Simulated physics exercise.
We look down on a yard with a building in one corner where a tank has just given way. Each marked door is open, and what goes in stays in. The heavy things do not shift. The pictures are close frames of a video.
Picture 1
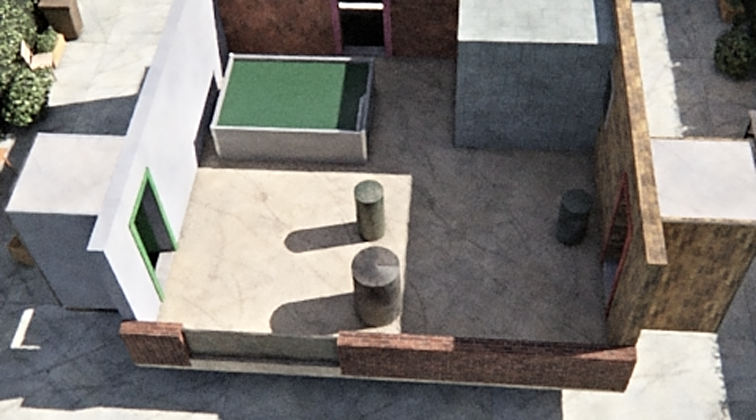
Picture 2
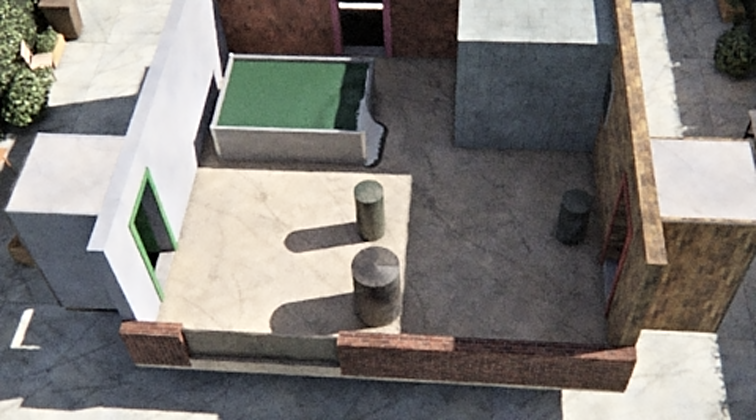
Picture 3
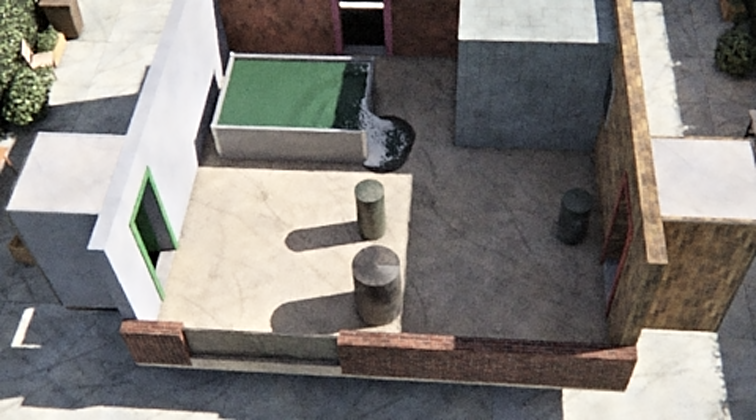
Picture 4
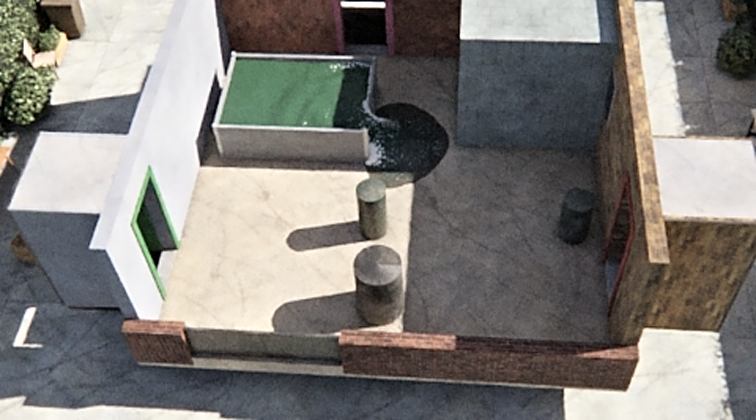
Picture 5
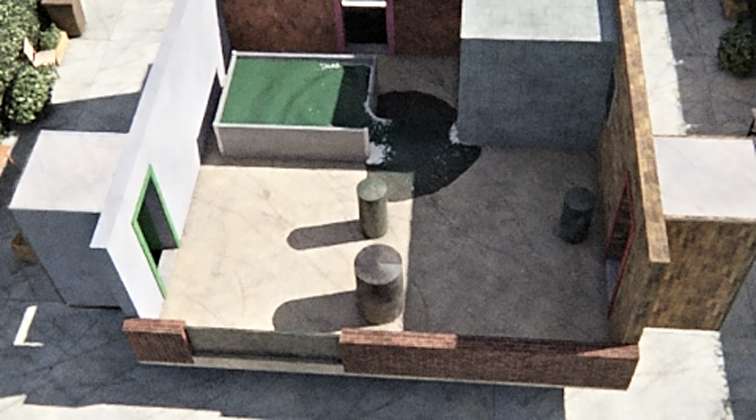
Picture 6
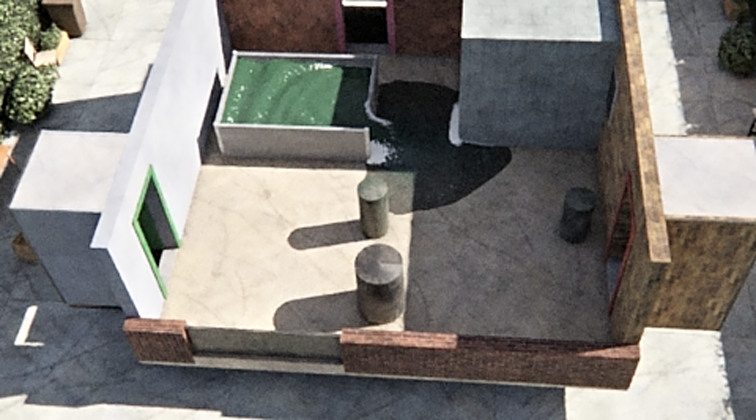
A walled yard with a pale and grey stone floor is seen from high above, the view holding almost still. A low, pale-walled tank of green water sits at the upper left, with a grey block to its right, two dark cylinders near the middle and another at right. Water pours from the tank's right side, spreading in a dark, white-flecked pool across the floor to the block, while ripples cross the green surface.
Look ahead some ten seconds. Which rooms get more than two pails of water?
In the end: The green door lets in a lot; the pink door lets in a lot; the red door admits no more than that.
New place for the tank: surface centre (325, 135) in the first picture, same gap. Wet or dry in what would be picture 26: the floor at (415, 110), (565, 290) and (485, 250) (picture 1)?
In that order: Free of water, awash, awash.
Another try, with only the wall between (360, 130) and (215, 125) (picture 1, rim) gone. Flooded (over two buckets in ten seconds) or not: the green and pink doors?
Green door passes that mark, pink door takes less.
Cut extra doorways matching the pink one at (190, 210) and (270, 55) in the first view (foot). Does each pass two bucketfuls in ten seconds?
One after the other: Is under, is over.
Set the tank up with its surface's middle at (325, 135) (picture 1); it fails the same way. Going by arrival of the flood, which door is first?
It is the one in red.
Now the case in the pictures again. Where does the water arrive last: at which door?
That is the green-painted one.
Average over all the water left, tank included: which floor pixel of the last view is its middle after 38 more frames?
Around (400, 175).
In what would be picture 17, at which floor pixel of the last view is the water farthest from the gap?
Close to (607, 306).
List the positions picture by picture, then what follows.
In the first frame, still water in the water tank at (295, 96).
In the second frame, the front is at (367, 166), out from the gap at (366, 135).
In the third frame, water pours out at (366, 134) and has run to (410, 132).
In the fourth frame, the front is at (443, 135), out from the gap at (368, 135).
In the fifth frame, water pours out at (369, 133) and has run to (475, 155).
In the sixth frame, water pours out at (369, 133) and has run to (506, 161).
A moment on, water covers 25 % of the floor; the green door not reached, the pink door not reached, the red door not reached.
Next, water covers 45 % of the floor; the green door not reached, the pink door wet at the sill, nothing in, the red door wet at the sill, nothing in.
Then, water covers 55 % of the floor; the green door not reached, the pink door under two buckets in, the red door wet at the sill, nothing in.
Later, water covers 75 % of the floor; the green door not reached, the pink door under two buckets in, the red door wet at the sill, nothing in.
In the end, water covers 100 % of the floor; the green door over two buckets in, the pink door over two buckets in, the red door wet at the sill, nothing in.
